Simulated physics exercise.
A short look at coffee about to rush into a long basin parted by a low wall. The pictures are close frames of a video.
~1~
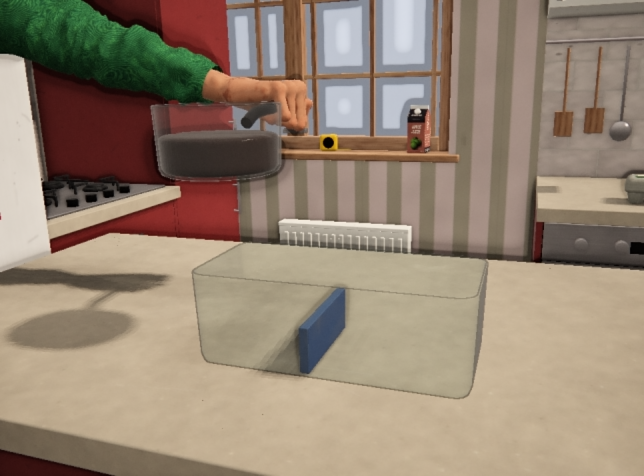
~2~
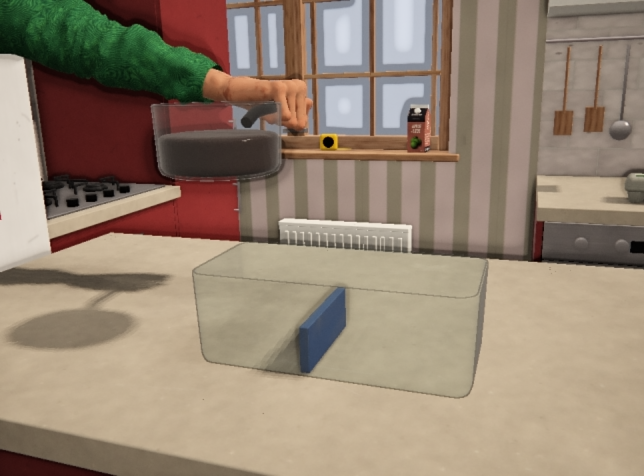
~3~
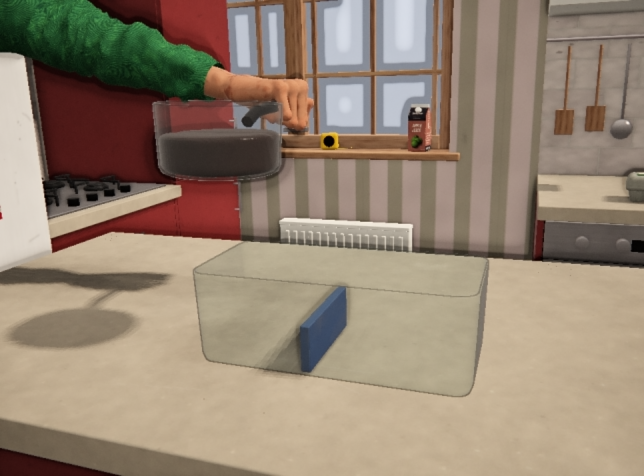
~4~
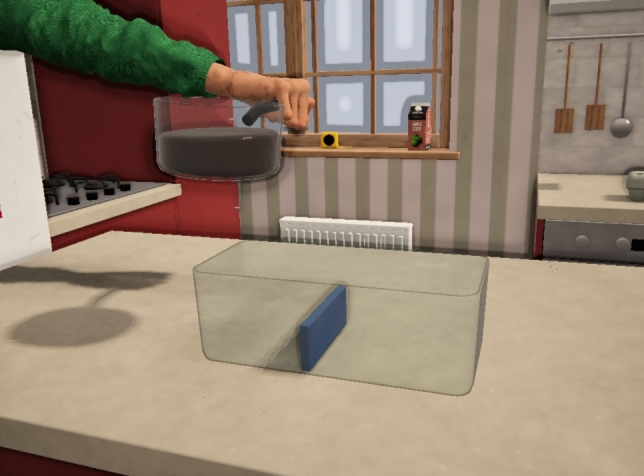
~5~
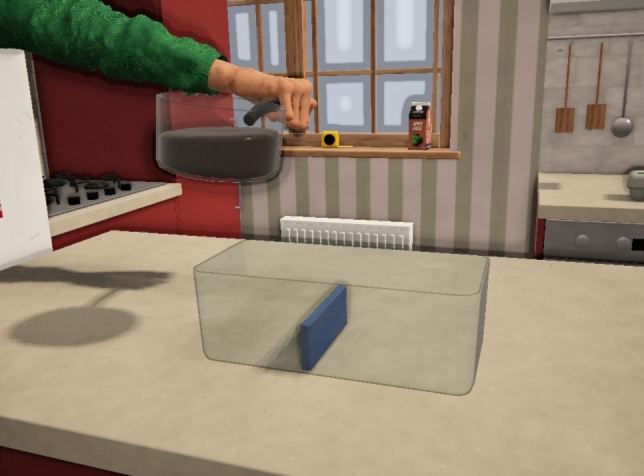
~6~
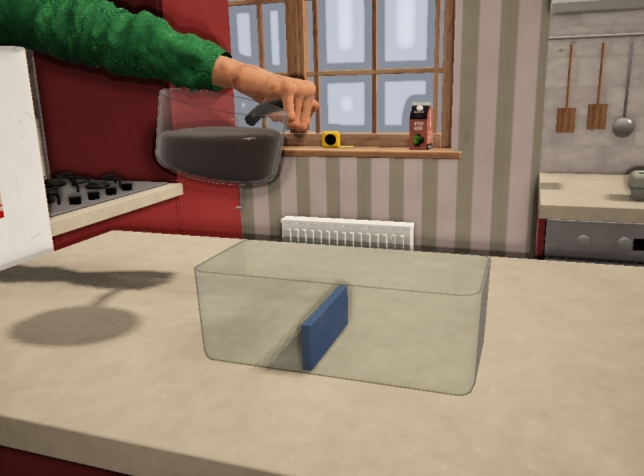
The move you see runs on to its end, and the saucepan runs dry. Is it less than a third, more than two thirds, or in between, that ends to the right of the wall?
The share right of the wall is between a third and two thirds.
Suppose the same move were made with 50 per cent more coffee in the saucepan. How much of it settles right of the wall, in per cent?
Close to 65 per cent.
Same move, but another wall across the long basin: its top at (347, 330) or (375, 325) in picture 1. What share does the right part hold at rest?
In turn 25 and 5 in a hundred.
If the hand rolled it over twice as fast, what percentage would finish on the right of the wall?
Roughly 35 in a hundred.
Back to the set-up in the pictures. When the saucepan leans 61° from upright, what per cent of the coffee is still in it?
Some 75 per cent.
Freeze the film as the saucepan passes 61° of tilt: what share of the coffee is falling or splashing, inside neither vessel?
It comes to 20 per cent or so.
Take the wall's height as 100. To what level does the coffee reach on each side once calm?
The left part 30 per cent, the right part 20.
A moment on, the saucepan is tipped part way and 75 per cent is still to pour, 2 is left of the wall and 1 right of it.
Next, the saucepan is tipped on its side and 22 per cent is still to pour, 16 is left of the wall and 47 right of it.
Then the saucepan is tipped on its side and 3 per cent is still to pour, 44 is left of the wall and 50 right of it.
Later the saucepan is tipped on its side and 0 per cent is still to pour, 49 is left of the wall and 50 right of it.
In the end 49 per cent lies left of the wall, 50 right of it and 1 outside.
